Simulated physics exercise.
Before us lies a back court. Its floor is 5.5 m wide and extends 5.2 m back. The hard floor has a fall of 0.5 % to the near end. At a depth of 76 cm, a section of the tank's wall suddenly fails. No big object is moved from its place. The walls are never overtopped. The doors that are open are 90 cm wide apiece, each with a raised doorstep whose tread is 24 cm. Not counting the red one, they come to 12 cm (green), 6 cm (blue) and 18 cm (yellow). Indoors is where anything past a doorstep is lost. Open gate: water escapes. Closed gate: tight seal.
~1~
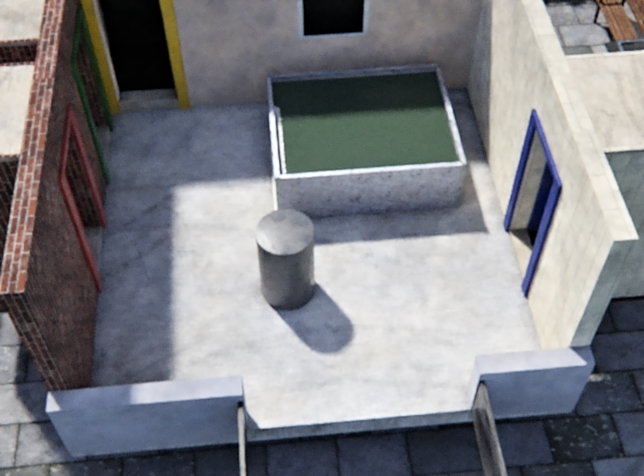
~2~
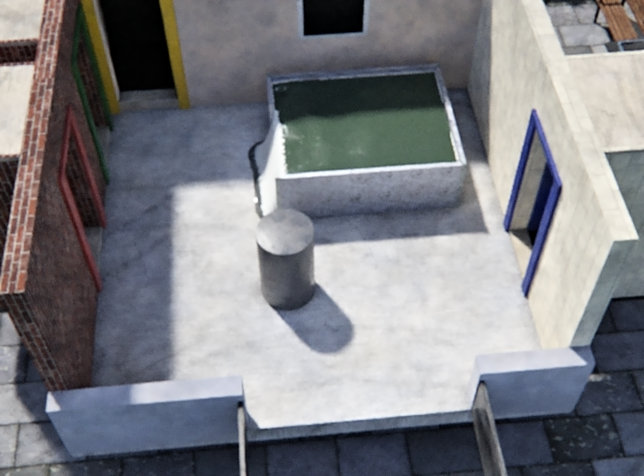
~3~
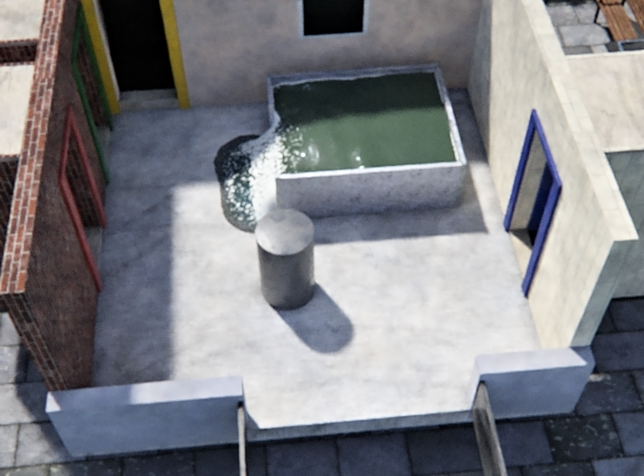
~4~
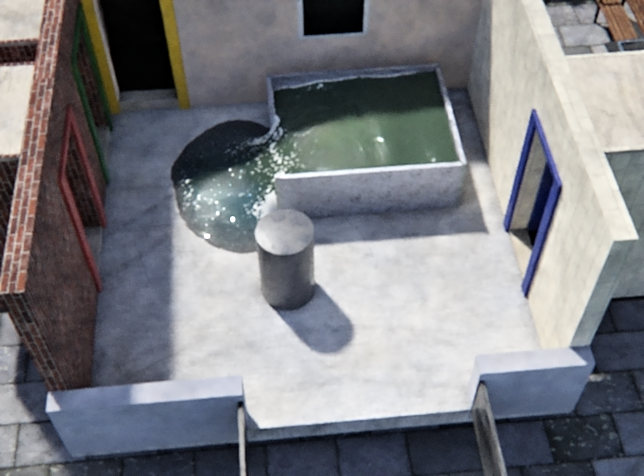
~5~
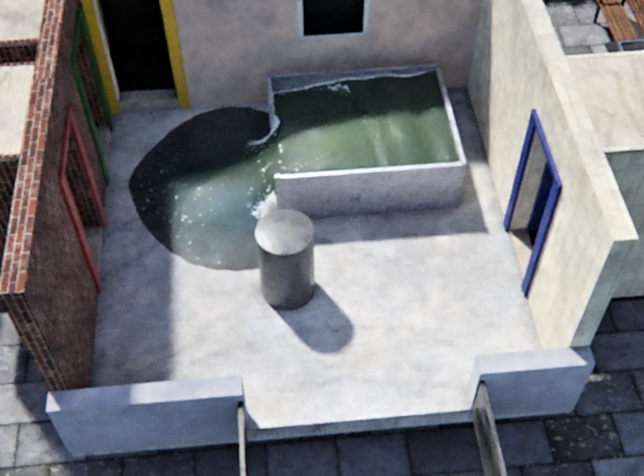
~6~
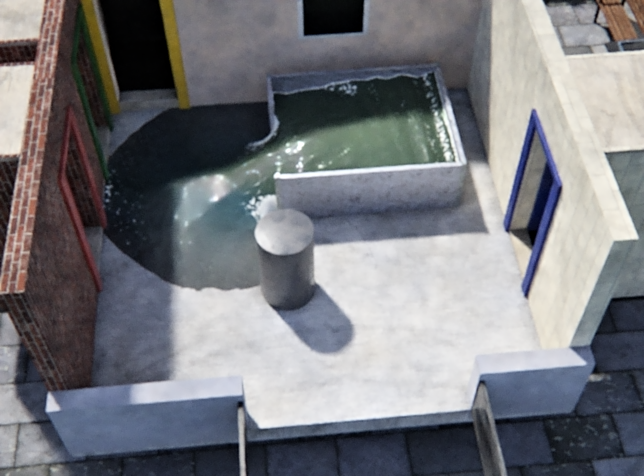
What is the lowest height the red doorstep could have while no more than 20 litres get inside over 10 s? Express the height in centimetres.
30 cm.
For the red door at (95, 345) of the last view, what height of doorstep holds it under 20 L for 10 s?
It needs roughly 18 cm.
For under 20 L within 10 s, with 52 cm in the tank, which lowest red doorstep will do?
Around 20 cm high.
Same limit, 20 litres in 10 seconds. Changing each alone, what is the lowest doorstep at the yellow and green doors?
Close to 21 cm (yellow) and close to 32 cm (green).
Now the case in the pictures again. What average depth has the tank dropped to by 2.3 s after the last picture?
Some 29 cm.
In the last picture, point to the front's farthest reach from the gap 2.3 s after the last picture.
(90, 424).
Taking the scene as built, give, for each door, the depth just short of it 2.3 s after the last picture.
Depths in cm: Green 29, red 24, blue 0, yellow 23.
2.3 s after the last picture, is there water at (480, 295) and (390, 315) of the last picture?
Taking them in turn, they come out spared and spared.
Then, 0.7 s after the last picture water covers 40 % of the floor, deepest (42 cm) near (274, 197); 28 cm at the red door, 49 litres in over its 7 cm doorstep.
Then, 2.3 s after the last picture water covers 50 % of the floor, deepest (40 cm) near (91, 410); 24 cm at the red door, 287 litres in over its 7 cm doorstep.
Then, 9.3 s after the last picture water covers 100 % of the floor, deepest (14 cm) near (471, 164); 10 cm at the red door, 482 litres in over its 7 cm doorstep.
At the red door as built, the water peaked near 31 cm, 1.3 s after the last picture.
With a doorstep of 28 cm, 34 litres would have come in within the 10 s; with 38 cm, 1 litre. So under 20 litres takes about 30 cm.
